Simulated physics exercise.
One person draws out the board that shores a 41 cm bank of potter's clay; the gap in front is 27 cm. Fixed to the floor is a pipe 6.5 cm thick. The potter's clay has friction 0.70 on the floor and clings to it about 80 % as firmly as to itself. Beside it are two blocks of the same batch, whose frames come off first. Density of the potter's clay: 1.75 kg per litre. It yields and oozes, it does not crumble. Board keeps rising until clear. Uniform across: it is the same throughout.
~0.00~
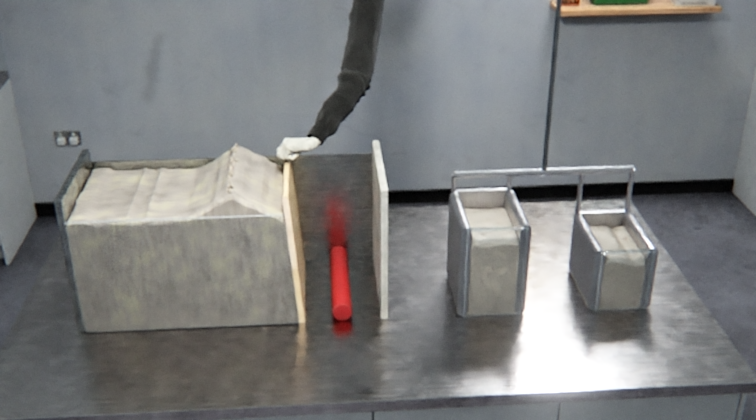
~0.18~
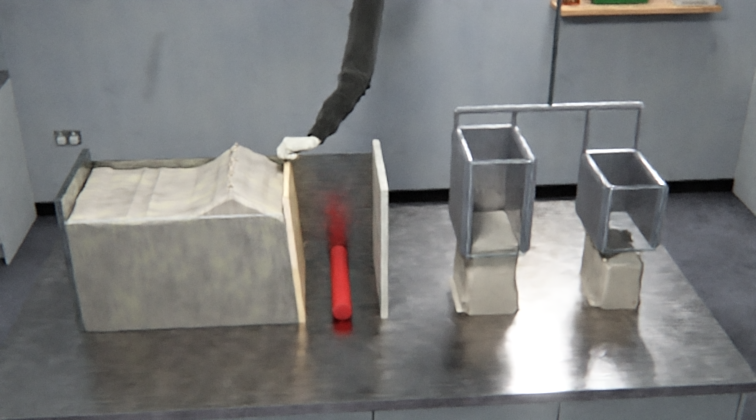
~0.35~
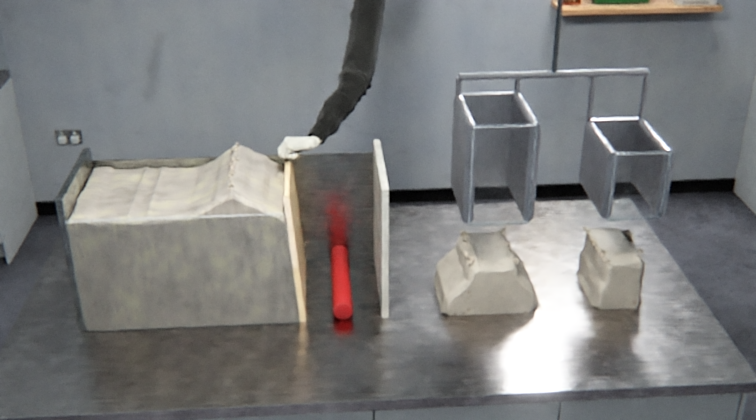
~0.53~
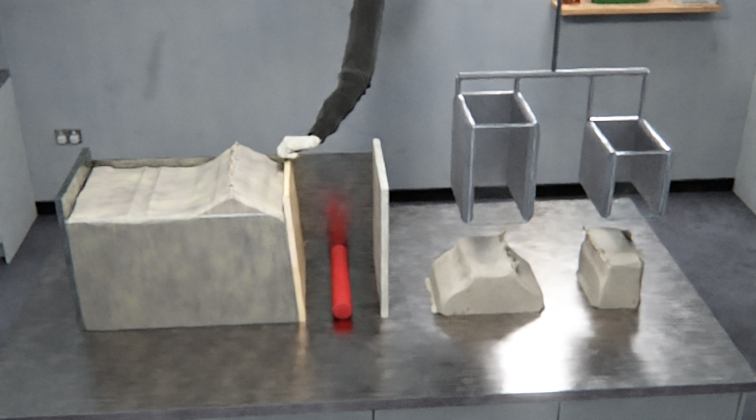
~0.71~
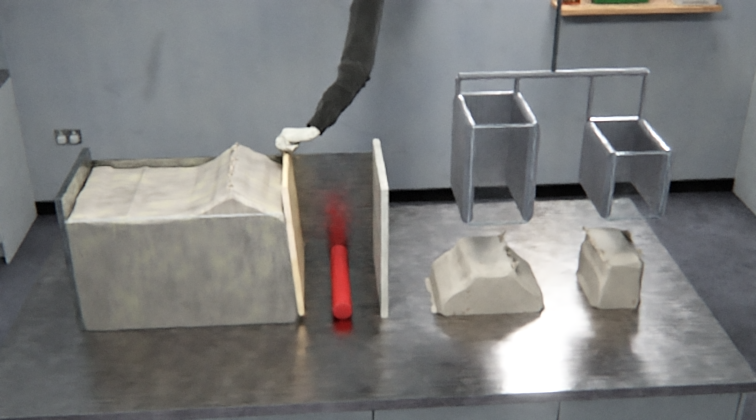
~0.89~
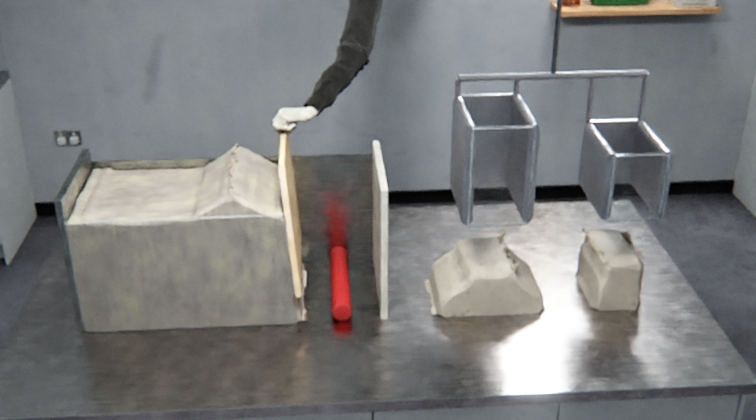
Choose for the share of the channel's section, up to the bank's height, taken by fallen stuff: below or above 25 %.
Choice: Above.
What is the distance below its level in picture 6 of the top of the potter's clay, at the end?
Measured change: Some 6 cm.
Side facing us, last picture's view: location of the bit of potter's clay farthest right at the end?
Near (357, 293).
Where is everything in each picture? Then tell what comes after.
The first frame shows top of the board at (284, 214), not yet moved; top of the potter's clay at (235, 198); blocks stand 29 cm, 19 cm (left to right).
The second frame shows top of the board at (284, 213), not yet moved; top of the potter's clay at (235, 198); blocks stand 27 cm, 19 cm (left to right).
The third frame shows top of the board at (285, 213), not yet moved; top of the potter's clay at (236, 197); blocks stand 19 cm, 18 cm (left to right).
The fourth frame shows top of the board at (285, 212), not yet moved; top of the potter's clay at (235, 197); blocks stand 17 cm, 18 cm (left to right).
The fifth frame shows top of the board at (283, 204), moved 3.0 cm; top of the potter's clay at (235, 197); blocks stand 17 cm, 18 cm (left to right).
The sixth frame shows top of the board at (280, 183), moved 11 cm; top of the potter's clay at (235, 199); blocks stand 17 cm, 18 cm (left to right).
After 1.17 s, the fallen stuff reaches 17 % of the way across, with nothing on top of the pipe; the channel is 6 % full.
After 1.51 s, the fallen stuff reaches 58 % of the way across, with 6.9 cm on top of the pipe; the channel is 25 % full.
After 1.84 s, the fallen stuff reaches 71 % of the way across, with 9.1 cm on top of the pipe; the channel is 31 % full.
After 2.18 s, the fallen stuff reaches 72 % of the way across, with 9.1 cm on top of the pipe; the channel is 31 % full.
After 2.23 s, at the end, the fallen stuff reaches 72 % of the way across, with 9.1 cm on top of the pipe; the channel is 31 % full.
